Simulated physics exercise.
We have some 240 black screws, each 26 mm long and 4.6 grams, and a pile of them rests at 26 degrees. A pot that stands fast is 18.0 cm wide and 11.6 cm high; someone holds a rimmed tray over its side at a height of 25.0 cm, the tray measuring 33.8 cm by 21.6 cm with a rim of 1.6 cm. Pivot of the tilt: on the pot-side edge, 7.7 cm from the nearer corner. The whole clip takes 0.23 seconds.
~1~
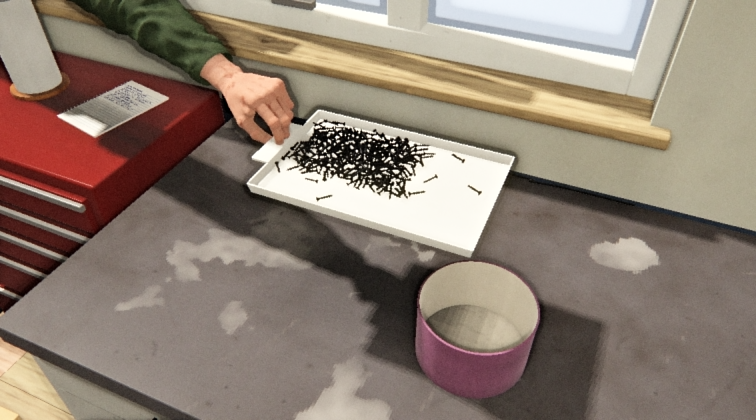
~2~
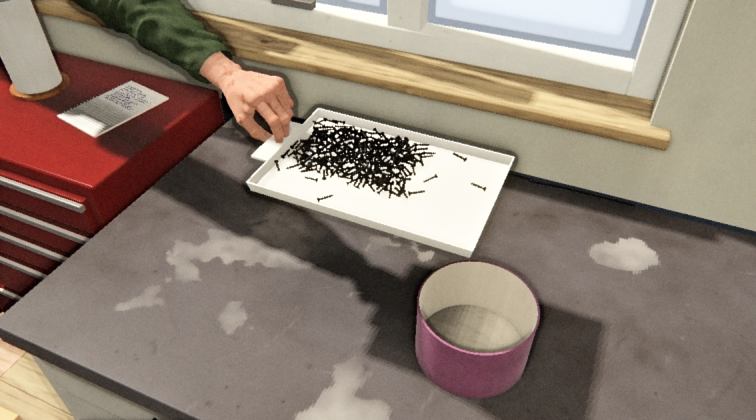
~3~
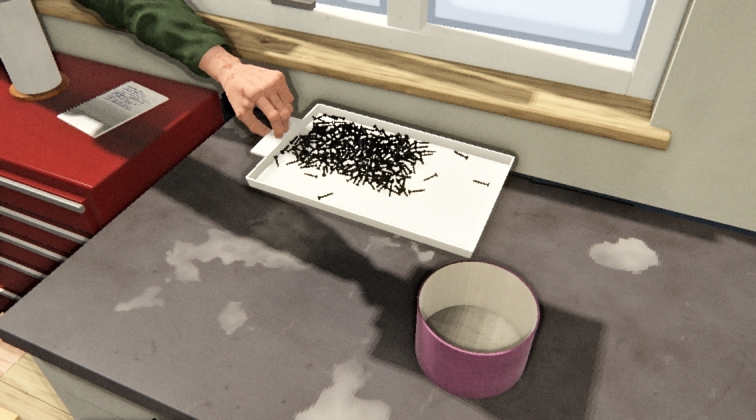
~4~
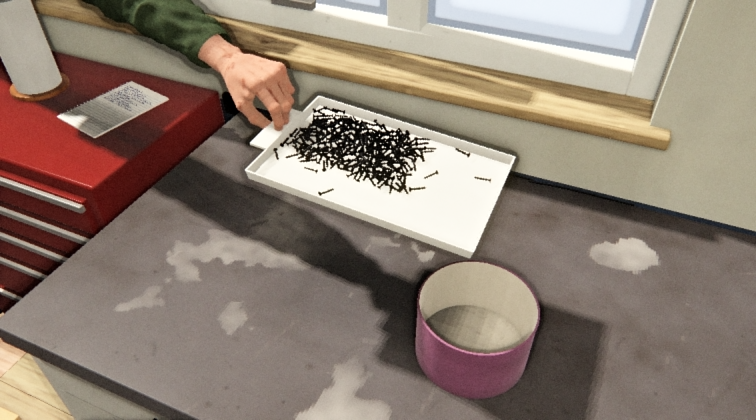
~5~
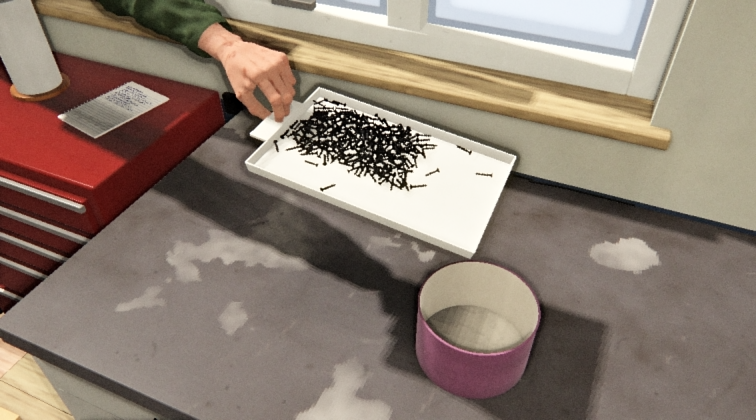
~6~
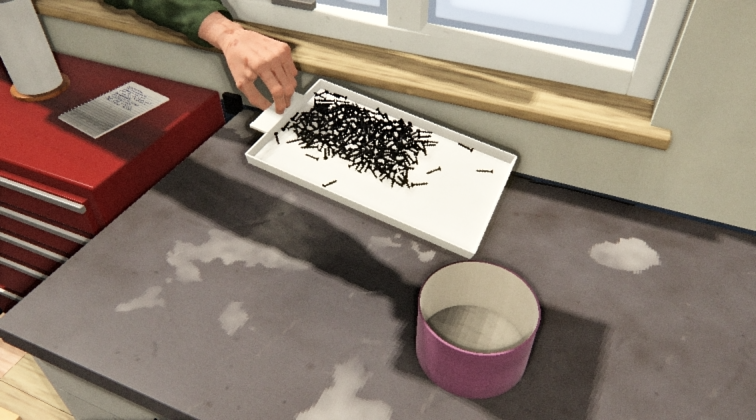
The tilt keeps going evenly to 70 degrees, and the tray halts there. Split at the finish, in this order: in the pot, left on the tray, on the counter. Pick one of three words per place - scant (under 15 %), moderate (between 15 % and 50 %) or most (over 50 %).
My call is pot: Moderate, left on the tray: Moderate, counter: Moderate.
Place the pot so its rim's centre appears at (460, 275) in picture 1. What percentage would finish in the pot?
I'd put it at around 20 per cent.
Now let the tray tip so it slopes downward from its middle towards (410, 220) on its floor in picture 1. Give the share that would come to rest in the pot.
Roughly 75 per cent.
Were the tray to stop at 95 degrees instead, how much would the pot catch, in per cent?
Near 60 %, then.
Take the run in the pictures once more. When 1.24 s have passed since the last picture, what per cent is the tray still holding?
Some 25 per cent of the load.
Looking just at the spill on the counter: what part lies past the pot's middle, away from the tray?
About 100 %.
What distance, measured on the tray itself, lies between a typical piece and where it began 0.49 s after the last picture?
By then it sits near 8 cm from where it began.
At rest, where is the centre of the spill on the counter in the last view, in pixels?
The spill is centred close to (567, 337).
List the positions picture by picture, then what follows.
The first picture shows tray tilt 0 degrees, front corners at (250, 183) and (471, 248); middle of the pieces at (363, 158); pot at (478, 304).
The second picture shows tray tilt 1 degrees, front corners at (250, 181) and (471, 248); middle of the pieces at (363, 157).
The third picture shows tray tilt 2 degrees, front corners at (249, 177) and (471, 249); middle of the pieces at (362, 154).
The fourth picture shows tray tilt 5 degrees, front corners at (248, 170) and (472, 249), lowest corner right front; middle of the pieces at (363, 149).
The fifth picture shows tray tilt 7 degrees, front corners at (248, 162) and (472, 250), lowest corner right front; middle of the pieces at (364, 143).
The sixth picture shows tray tilt 10 degrees, front corners at (249, 154) and (473, 251), lowest corner right front; middle of the pieces at (365, 138); pot at (479, 304).
Then, 0.49 s after the last picture, tilt 39 degrees; the tray holds 100 %, the pot 0 %.
Then, 0.82 s after the last picture, tilt 58 degrees; the tray holds 50 %, the pot 5 %.
Then, 1.24 s after the last picture, tilt 70 degrees; the tray holds 25 %, the pot 40 %.
In the end, pot 40 %, tray 25 %, counter 35 %.
